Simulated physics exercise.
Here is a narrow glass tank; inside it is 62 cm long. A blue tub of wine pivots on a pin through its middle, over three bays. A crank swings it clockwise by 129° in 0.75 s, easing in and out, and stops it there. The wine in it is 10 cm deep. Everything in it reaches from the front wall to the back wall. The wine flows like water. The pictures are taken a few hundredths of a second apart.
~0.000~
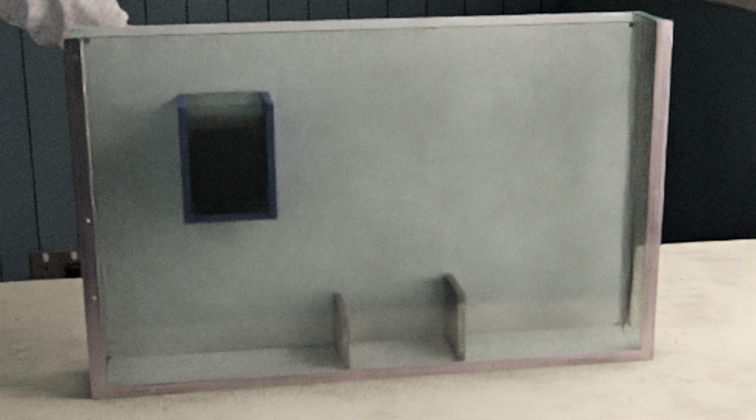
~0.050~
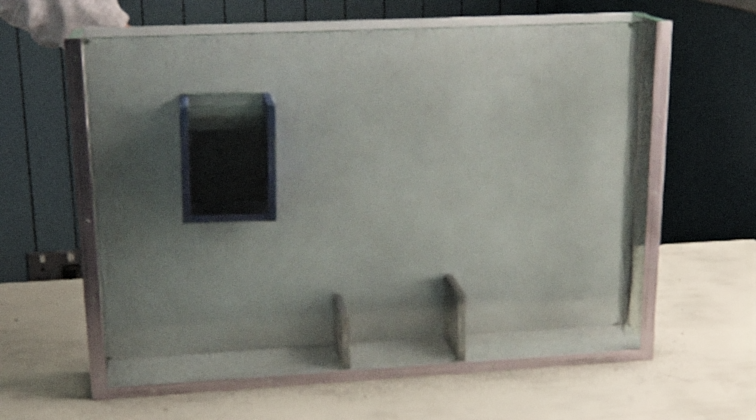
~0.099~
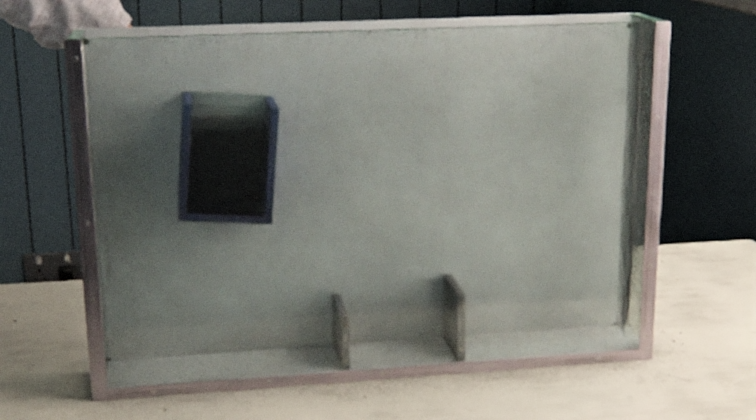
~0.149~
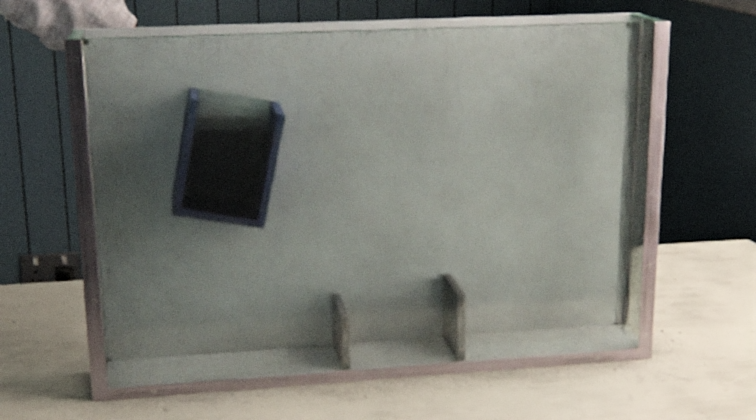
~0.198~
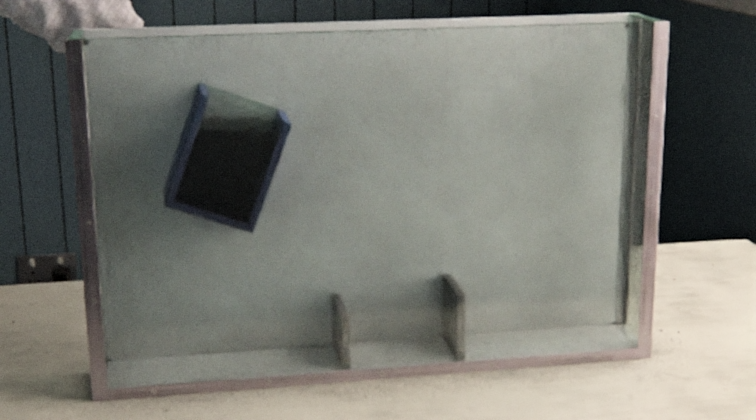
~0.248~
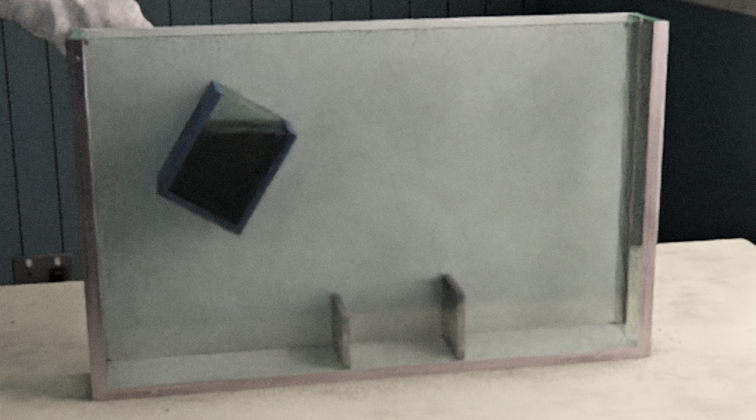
A blue-edged tub holding dark liquid hangs in the upper left of a narrow, clear-fronted tank with pinkish edges, seen from the front on a pale tabletop before dark panelling. Two short grey dividers stand on the tank's floor, and a pale, covered hand rests at its top left corner. The tub starts upright, then turns clockwise, slowly then faster, leaning clearly right while the camera stays still.
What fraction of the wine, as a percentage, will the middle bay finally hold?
About 40 per cent.
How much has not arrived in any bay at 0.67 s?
Some 50 per cent.
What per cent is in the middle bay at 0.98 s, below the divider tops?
Near 36 in a hundred.
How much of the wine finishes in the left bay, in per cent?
Some 60 per cent.
After 0.43 s 100 per cent has yet to come down; below, left 0, middle 0, right 0.
After 0.67 s 48 per cent has yet to come down; below, left 15, middle 37, right 0.
After 0.98 s 16 per cent has yet to come down; below, left 45, middle 37, right 2.
In the end the left bay holds 60, the middle 38 and the right 3 per cent.
